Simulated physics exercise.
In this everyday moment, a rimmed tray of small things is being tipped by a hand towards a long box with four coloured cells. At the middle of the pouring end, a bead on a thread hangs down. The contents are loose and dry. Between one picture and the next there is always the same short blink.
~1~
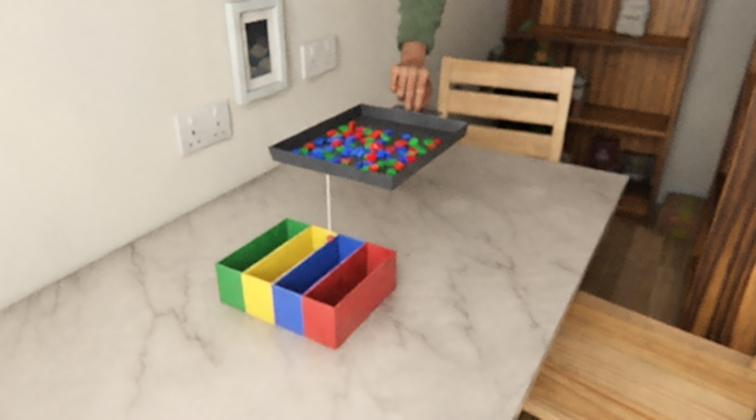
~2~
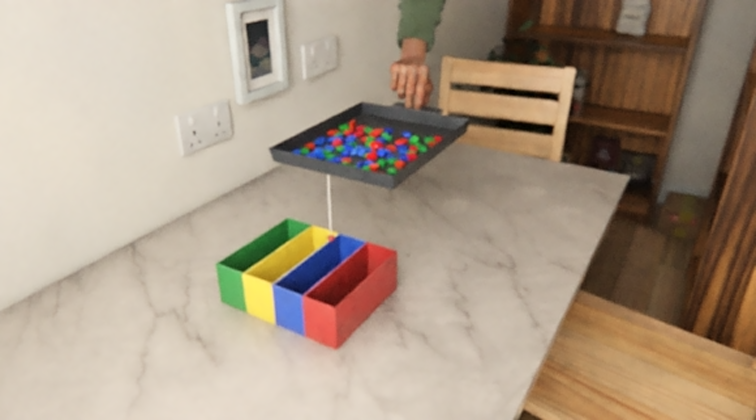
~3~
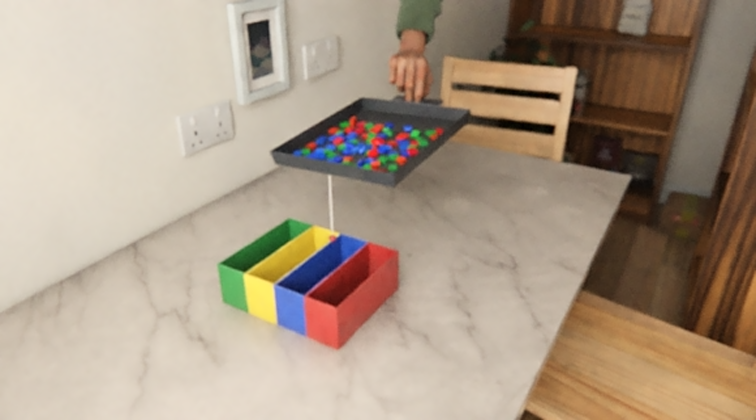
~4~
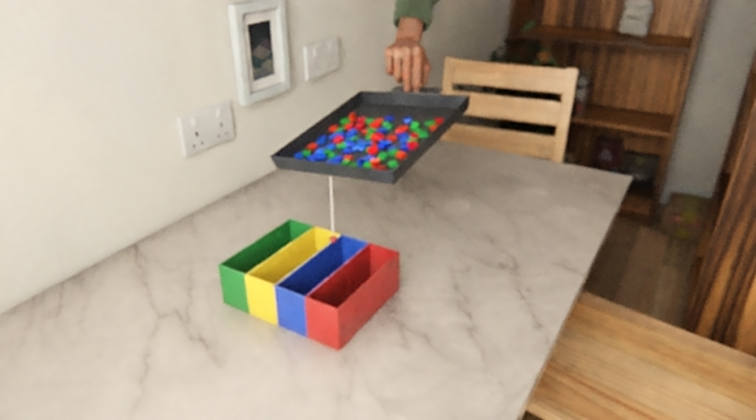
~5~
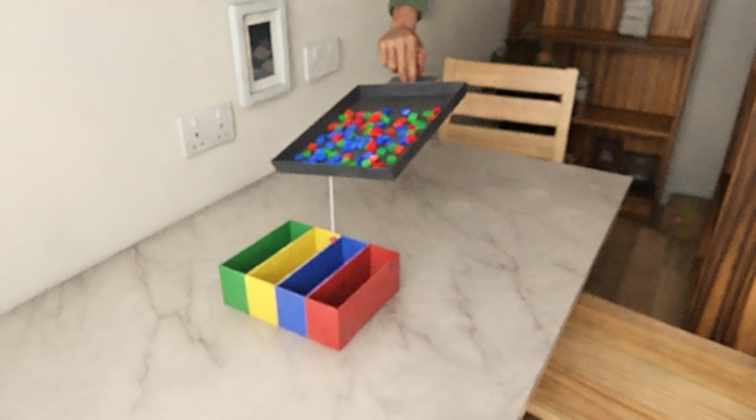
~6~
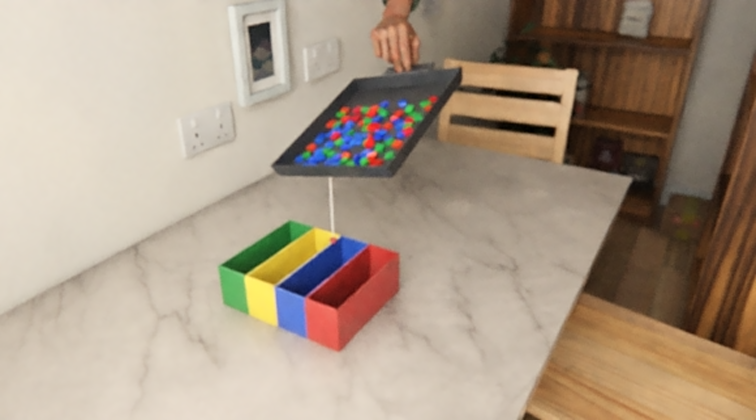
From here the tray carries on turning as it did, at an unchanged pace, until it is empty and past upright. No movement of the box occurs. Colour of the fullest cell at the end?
Green.
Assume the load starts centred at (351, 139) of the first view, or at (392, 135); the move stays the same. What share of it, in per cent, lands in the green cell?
The first start gives 80 percent and the second 70 percent.
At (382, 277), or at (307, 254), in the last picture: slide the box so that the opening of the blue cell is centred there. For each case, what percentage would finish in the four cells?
Near 0 and 100 percent respectively.
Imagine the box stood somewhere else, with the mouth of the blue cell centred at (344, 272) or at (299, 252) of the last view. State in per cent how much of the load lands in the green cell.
First placement: 60 per cent; second placement: 10 per cent.
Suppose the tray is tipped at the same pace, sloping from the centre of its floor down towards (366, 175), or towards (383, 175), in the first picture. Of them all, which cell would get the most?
The cell in red; red.
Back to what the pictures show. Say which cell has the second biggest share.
Yellow.
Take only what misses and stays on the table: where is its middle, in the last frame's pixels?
Centre at rest: About (309, 246).
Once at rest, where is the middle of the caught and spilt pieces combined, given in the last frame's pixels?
Near (292, 268).
Just after the last frame, tray tipped steeply; almost all on the tray; just a few falling or outside the box.
A moment on, tray tipped past a quarter turn; roughly two thirds on the tray; roughly a quarter in the green cell; about a tenth falling or outside the box.
Further on, tray tipped past a quarter turn; roughly half in the green cell; roughly a quarter in the yellow cell; roughly a quarter falling or outside the box.
When it is over, tray tipped past a quarter turn; roughly half in the green cell; roughly a quarter in the yellow cell; not one in the red cell; not one in the blue cell; roughly a quarter outside the box.
